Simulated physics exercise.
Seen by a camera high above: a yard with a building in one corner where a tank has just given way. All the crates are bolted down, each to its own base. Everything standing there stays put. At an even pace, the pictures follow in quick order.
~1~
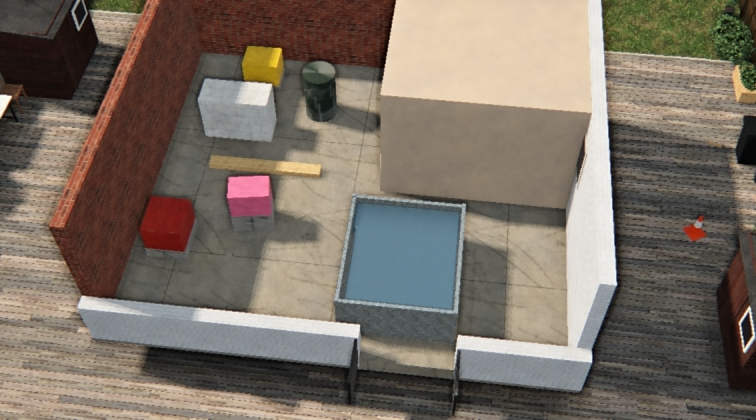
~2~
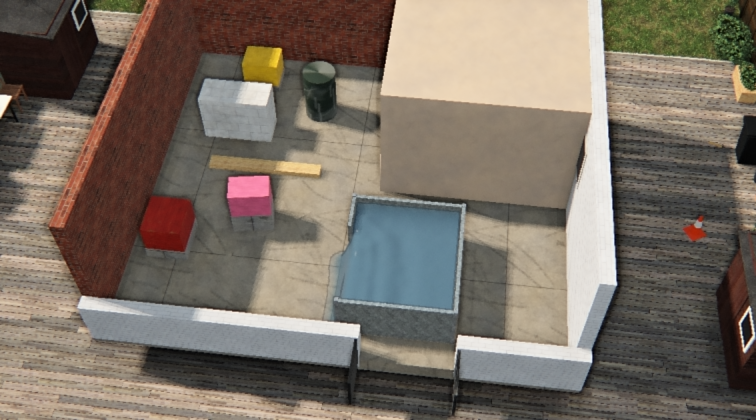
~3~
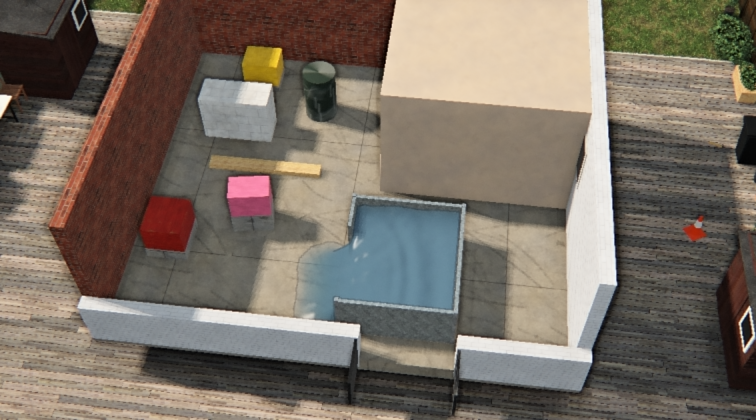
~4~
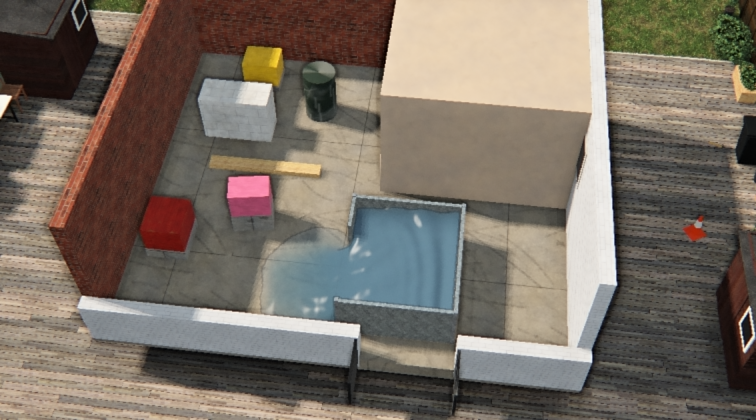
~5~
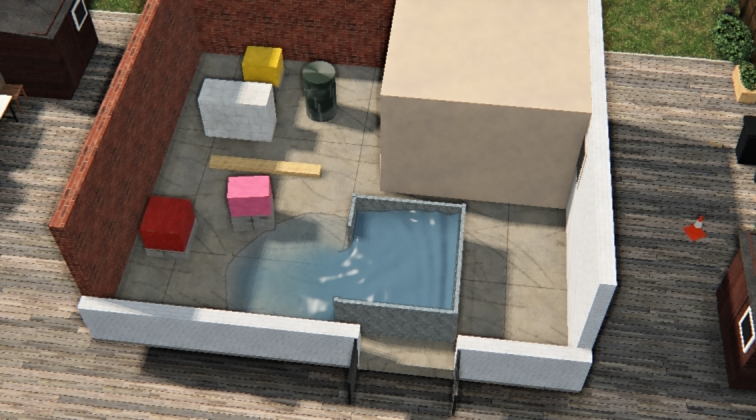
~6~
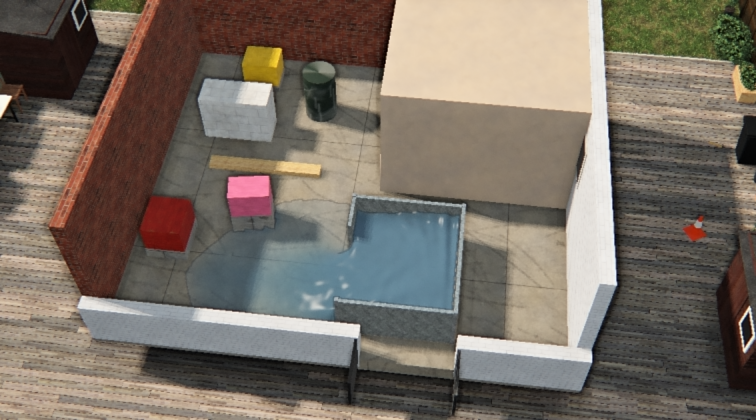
A walled yard with a big beige building held a full, still tank of water, then the tank's left side opened and water poured out, spreading steadily leftward across the paved floor.
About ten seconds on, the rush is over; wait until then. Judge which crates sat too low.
The pink crate was not too low. The yellow crate was too low. The red crate was too low.
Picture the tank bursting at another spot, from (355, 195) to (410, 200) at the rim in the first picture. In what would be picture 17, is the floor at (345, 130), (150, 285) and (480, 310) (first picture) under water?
Read off point by point, the answer is soaking, not soaked, not soaked.
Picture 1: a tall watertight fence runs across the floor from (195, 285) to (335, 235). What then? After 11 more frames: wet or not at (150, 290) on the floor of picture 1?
I'd call it watered.
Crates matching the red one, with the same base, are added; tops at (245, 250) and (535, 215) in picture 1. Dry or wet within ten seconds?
Crate one is touched by the flood; crate two avoids the flood.
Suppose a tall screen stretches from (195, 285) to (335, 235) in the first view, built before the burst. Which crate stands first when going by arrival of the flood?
The one in red is first.
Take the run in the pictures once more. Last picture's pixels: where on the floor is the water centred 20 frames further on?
My reading is close to (259, 249).
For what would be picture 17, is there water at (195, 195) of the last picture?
Result for the point: Waterlogged.
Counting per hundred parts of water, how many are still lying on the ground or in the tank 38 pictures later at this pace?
Near 100 in a hundred.
A moment on, water covers 30 % of the floor; the pink crate water round its plinth, the yellow crate not reached, the red crate water round its plinth.
Next, water covers 40 % of the floor; the pink crate water round its plinth, the yellow crate not reached, the red crate water round its plinth.
Then, water covers 50 % of the floor; the pink crate water round its plinth, the yellow crate water round its plinth, the red crate water round its plinth.
Later, water covers 80 % of the floor; the pink crate water round its plinth, the yellow crate water round its plinth, the red crate water round its plinth.
In the end, water covers 95 % of the floor; the pink crate stayed above the water, the yellow crate was topped, the red crate was topped.
